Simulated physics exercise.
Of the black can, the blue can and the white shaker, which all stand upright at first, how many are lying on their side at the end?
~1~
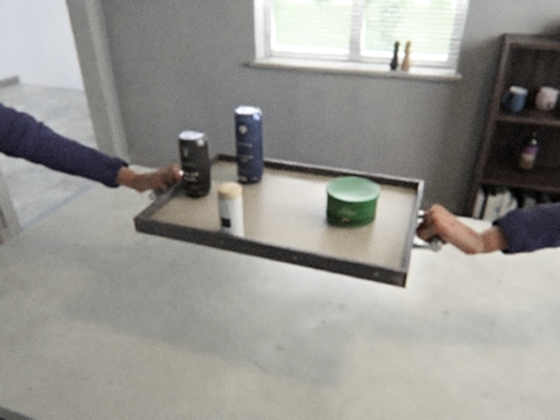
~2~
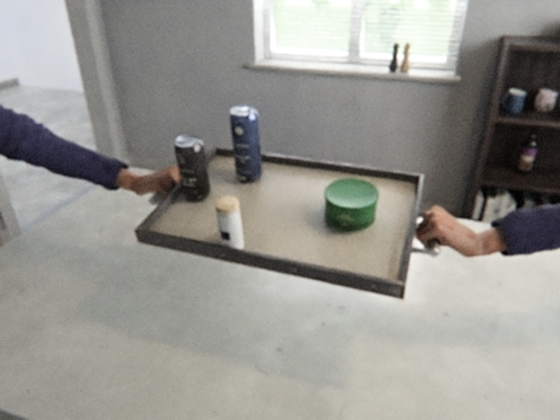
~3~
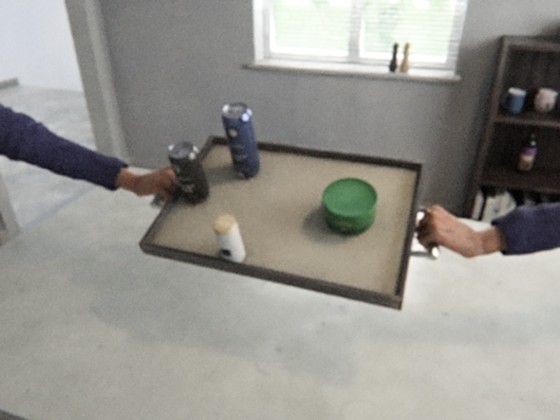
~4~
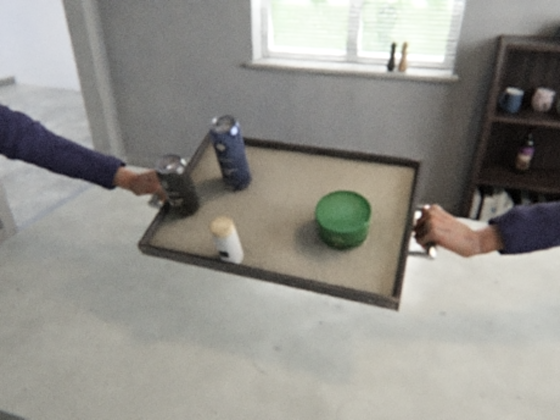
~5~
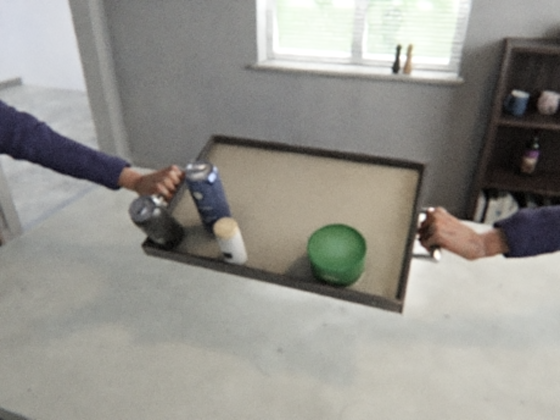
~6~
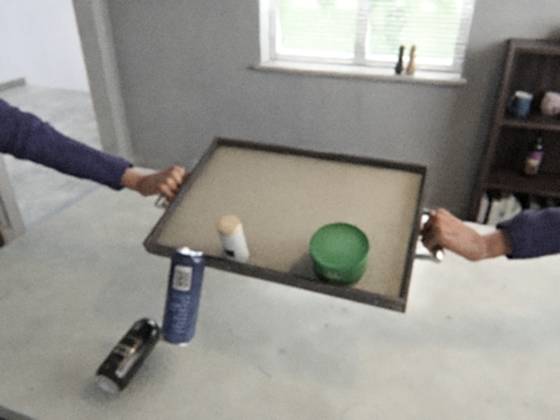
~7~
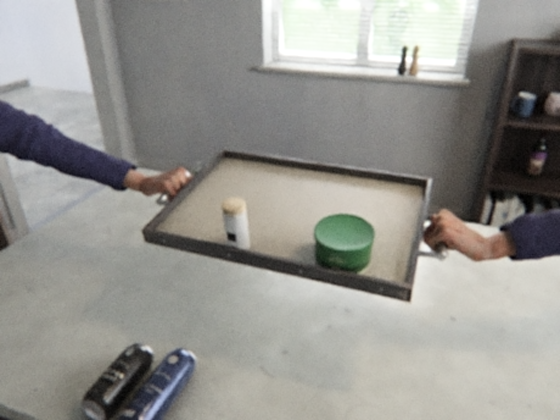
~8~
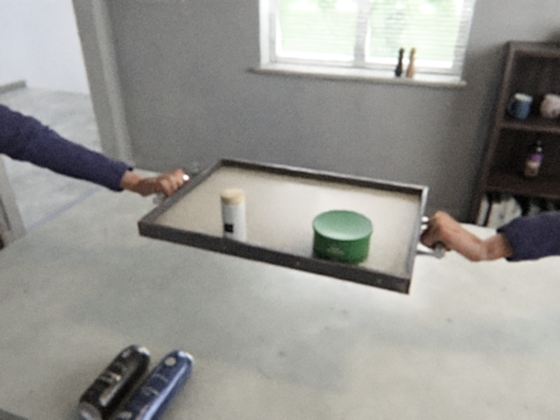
Two of them, the black can and the blue can, are lying on their side on the table at the end.
